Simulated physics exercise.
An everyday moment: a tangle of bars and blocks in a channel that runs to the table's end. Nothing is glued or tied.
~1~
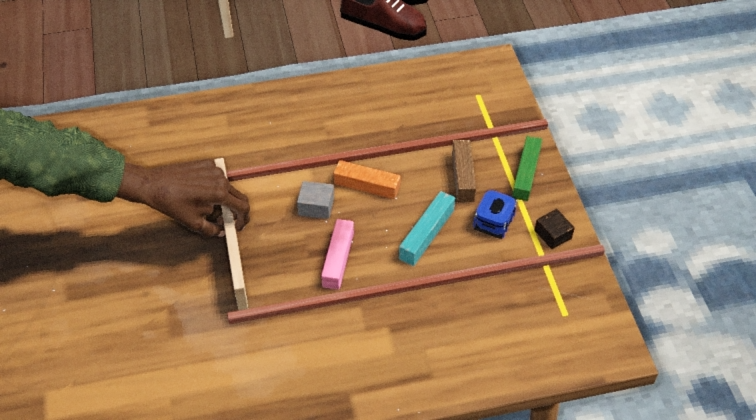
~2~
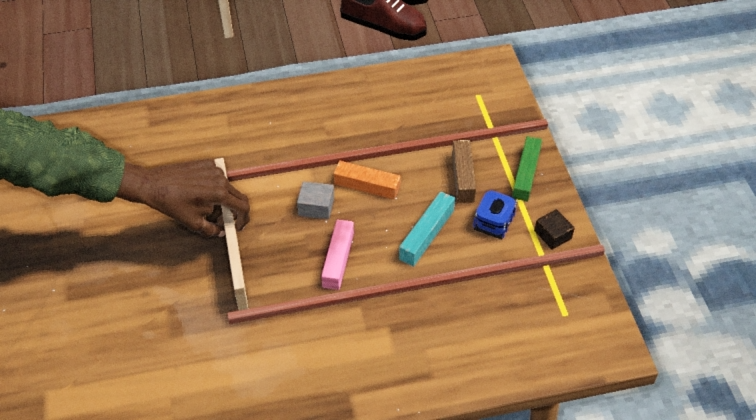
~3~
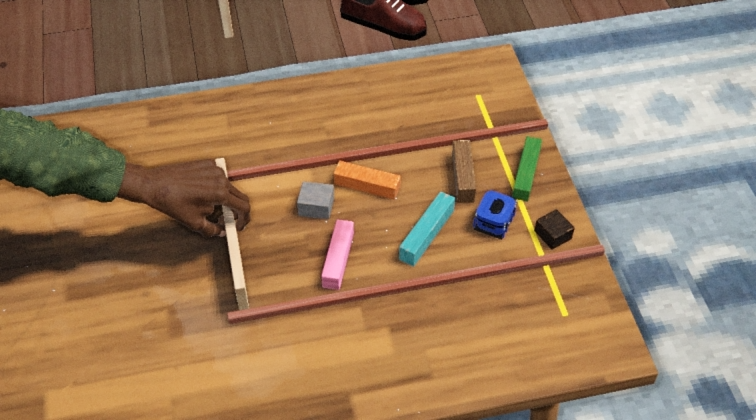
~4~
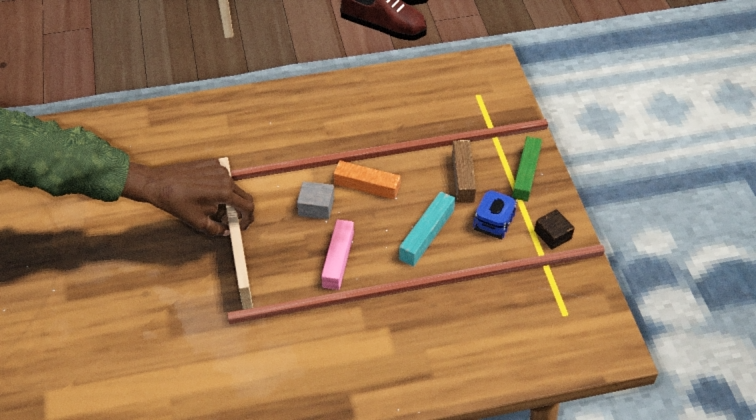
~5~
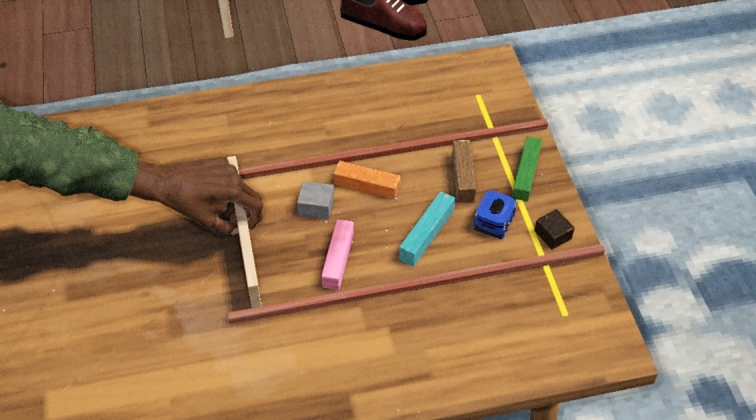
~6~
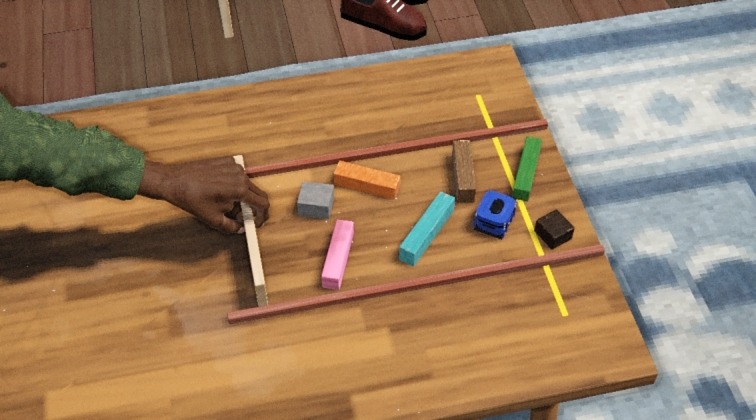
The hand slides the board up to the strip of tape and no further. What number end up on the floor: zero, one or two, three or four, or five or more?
The number that fall off is one or two.
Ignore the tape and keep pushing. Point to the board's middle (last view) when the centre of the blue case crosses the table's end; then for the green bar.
Its middle is around (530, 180) and around (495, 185).
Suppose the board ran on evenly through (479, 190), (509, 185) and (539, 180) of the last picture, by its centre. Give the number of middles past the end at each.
Place by place, 0, 1 and 4.
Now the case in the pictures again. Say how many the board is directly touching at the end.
3 of them.
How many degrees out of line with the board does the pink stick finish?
Roughly 0° out of line.
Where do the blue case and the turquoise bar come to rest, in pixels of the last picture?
About (576, 205), and the other about (553, 211).
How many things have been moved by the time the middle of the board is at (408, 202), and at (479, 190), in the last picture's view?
First 5, then 8.
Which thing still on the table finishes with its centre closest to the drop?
Foremost is the brown bar.
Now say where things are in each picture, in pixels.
Black block (554, 229); green bar (527, 168); blue case (495, 214); board (231, 233); tape (518, 196), in the first picture.
Green bar (527, 168); grey block (316, 200), in the second picture.
Blue case (495, 214); orange bar (367, 180), in the third picture.
Black block (554, 229); pink stick (338, 254), in the fourth picture.
Green bar (527, 168); brown bar (464, 171), in the fifth picture.
Black block (554, 229); green bar (527, 168); blue case (495, 214); board (250, 229); tape (518, 196), in the sixth picture.
Soon after, none off yet; black block at rest near (554, 229); green bar at rest near (527, 168); blue case at rest near (495, 214).
In the end, the number that fall off is one or two; gone, green bar and black block.
